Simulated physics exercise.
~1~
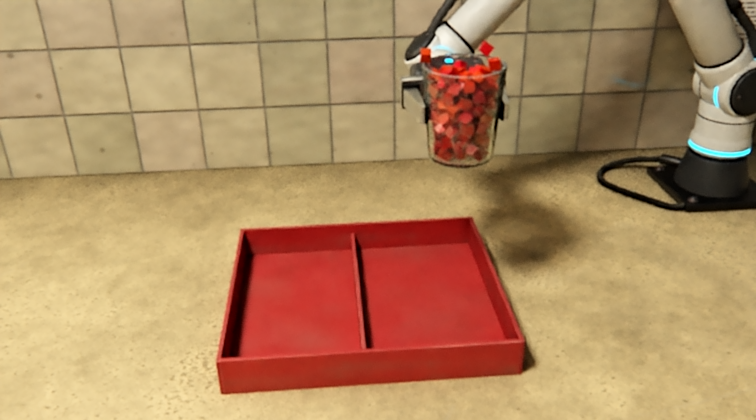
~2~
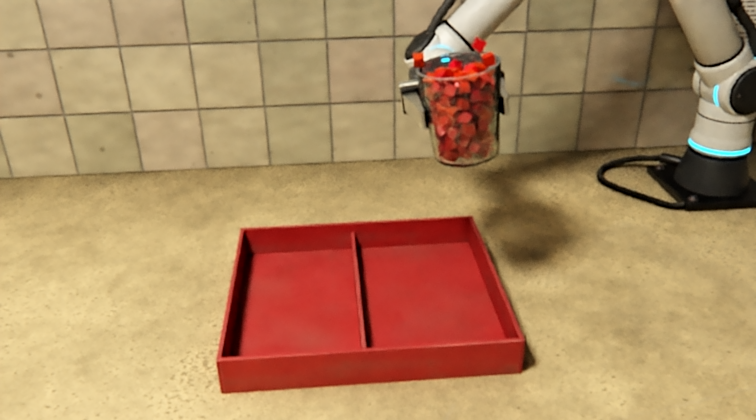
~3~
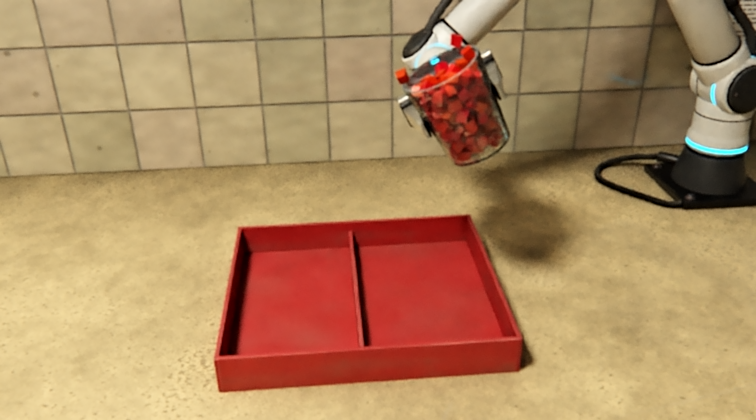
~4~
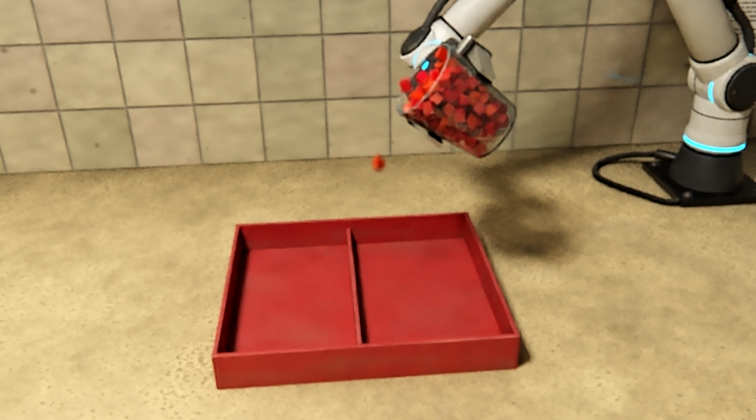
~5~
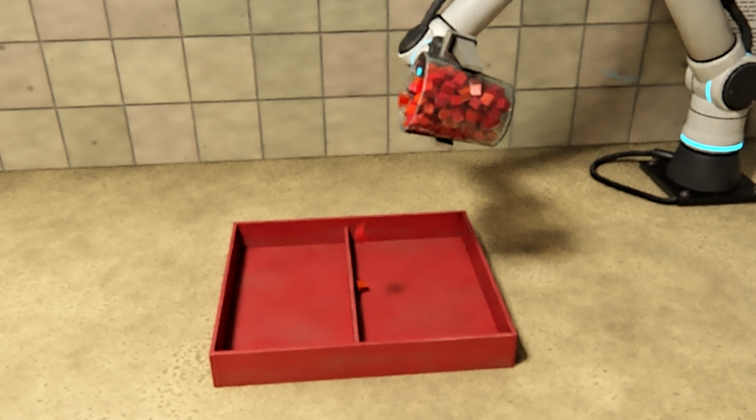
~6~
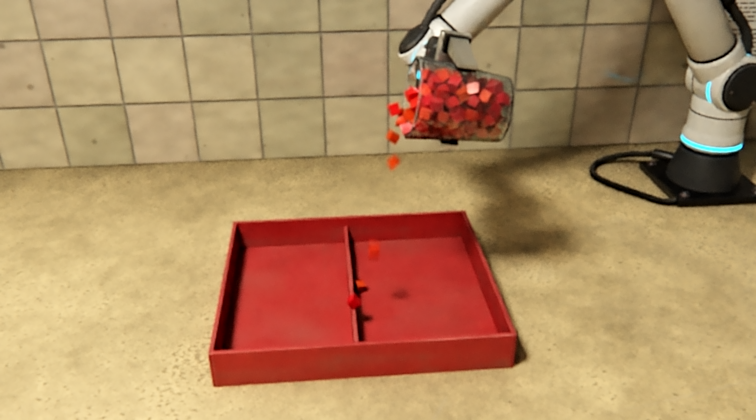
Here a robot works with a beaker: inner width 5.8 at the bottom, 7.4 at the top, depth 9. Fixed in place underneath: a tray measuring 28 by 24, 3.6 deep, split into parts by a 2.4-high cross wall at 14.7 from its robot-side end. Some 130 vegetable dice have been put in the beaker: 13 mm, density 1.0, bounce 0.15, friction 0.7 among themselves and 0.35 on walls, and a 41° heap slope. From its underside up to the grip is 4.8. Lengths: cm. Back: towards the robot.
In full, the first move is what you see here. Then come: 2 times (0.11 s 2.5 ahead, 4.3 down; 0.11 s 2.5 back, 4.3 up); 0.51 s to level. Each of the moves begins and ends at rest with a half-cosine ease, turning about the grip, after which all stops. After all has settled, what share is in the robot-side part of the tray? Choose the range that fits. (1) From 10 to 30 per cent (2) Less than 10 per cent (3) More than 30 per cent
Option 1: From 10 to 30 per cent.
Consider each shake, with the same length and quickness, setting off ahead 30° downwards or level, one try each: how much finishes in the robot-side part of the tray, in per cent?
First try about 20 %, second try about 15 %.
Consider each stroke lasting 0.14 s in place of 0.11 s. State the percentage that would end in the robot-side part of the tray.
Then about 5 per cent.
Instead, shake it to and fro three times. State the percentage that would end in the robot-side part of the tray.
I'd expect something close to 15 per cent.
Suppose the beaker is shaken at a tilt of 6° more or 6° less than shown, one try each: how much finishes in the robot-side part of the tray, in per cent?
Estimates, in order: 20 % and 5 %.
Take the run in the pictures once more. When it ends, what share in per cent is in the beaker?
Near 65 in a hundred.
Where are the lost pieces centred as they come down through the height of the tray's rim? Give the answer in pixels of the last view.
Roughly at (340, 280).
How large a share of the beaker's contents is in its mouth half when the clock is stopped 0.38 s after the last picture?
About 50 percent.
Then, 0.38 s later, tilted 80° forward, highest piece 22 above the table; 102 in the beaker, 14 in the far-side part, 11 in the robot-side part, 5 in flight or on a rim.
Then, 0.76 s later, tilted 24° forward, highest piece 25 above the table; 89 in the beaker, 24 in the far-side part, 19 in the robot-side part.
Then, 1.15 s later, level, highest piece 26 above the table; 89 in the beaker, 24 in the far-side part, 19 in the robot-side part.
Then, 2.20 s later, level, highest piece 26 above the table; 89 in the beaker, 24 in the far-side part, 19 in the robot-side part.
At rest, 89 in the beaker, 24 in the far-side part, 19 in the robot-side part. That is 14 % in the robot-side part of the tray.
